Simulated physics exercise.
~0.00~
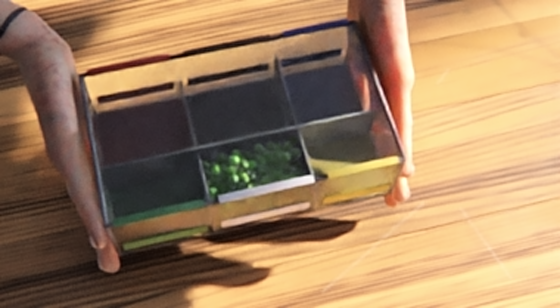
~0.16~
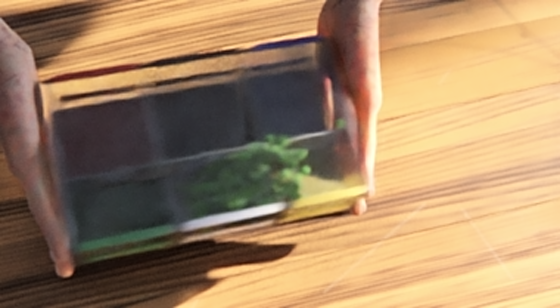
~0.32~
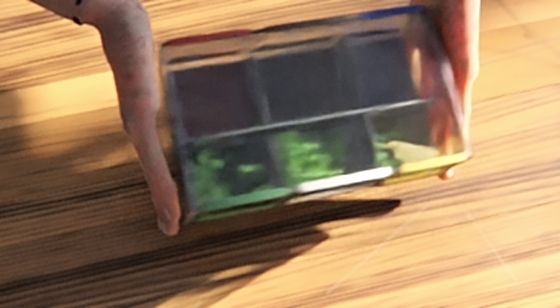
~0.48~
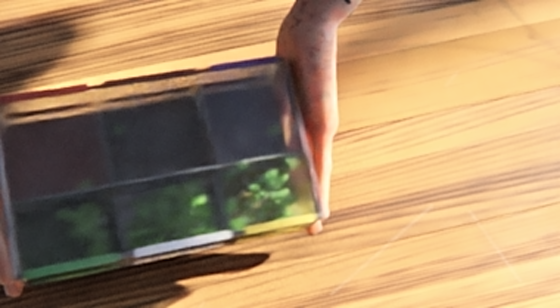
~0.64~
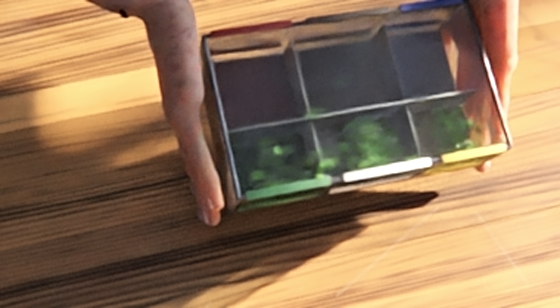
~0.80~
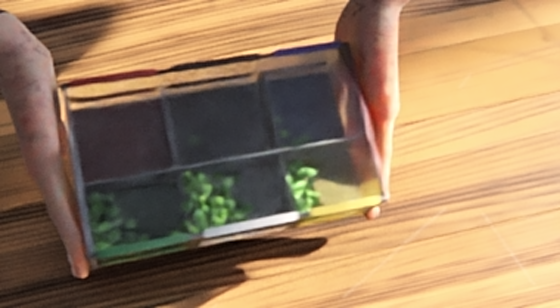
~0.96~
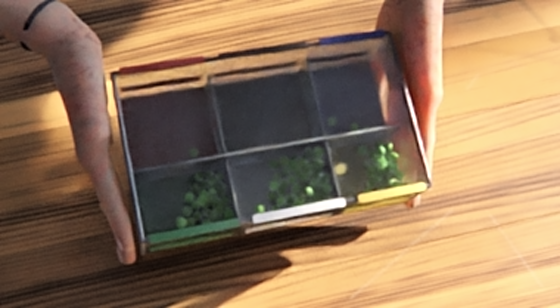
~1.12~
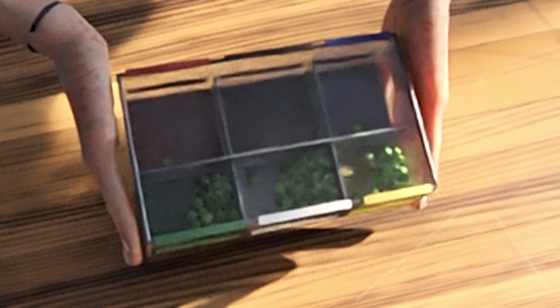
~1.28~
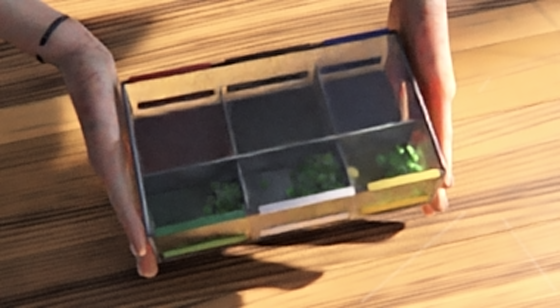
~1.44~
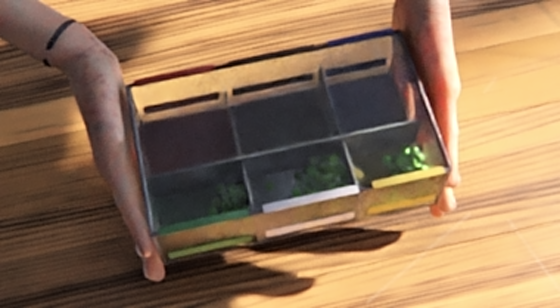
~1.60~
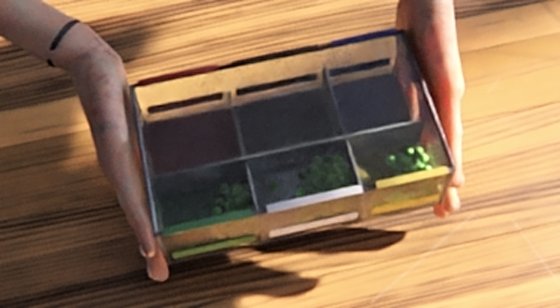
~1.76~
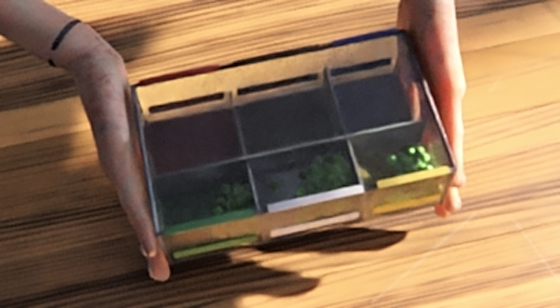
Green peas scattering across the front compartments of a clear-lidded box as two hands tilt and shake it sideways, then hold it still.
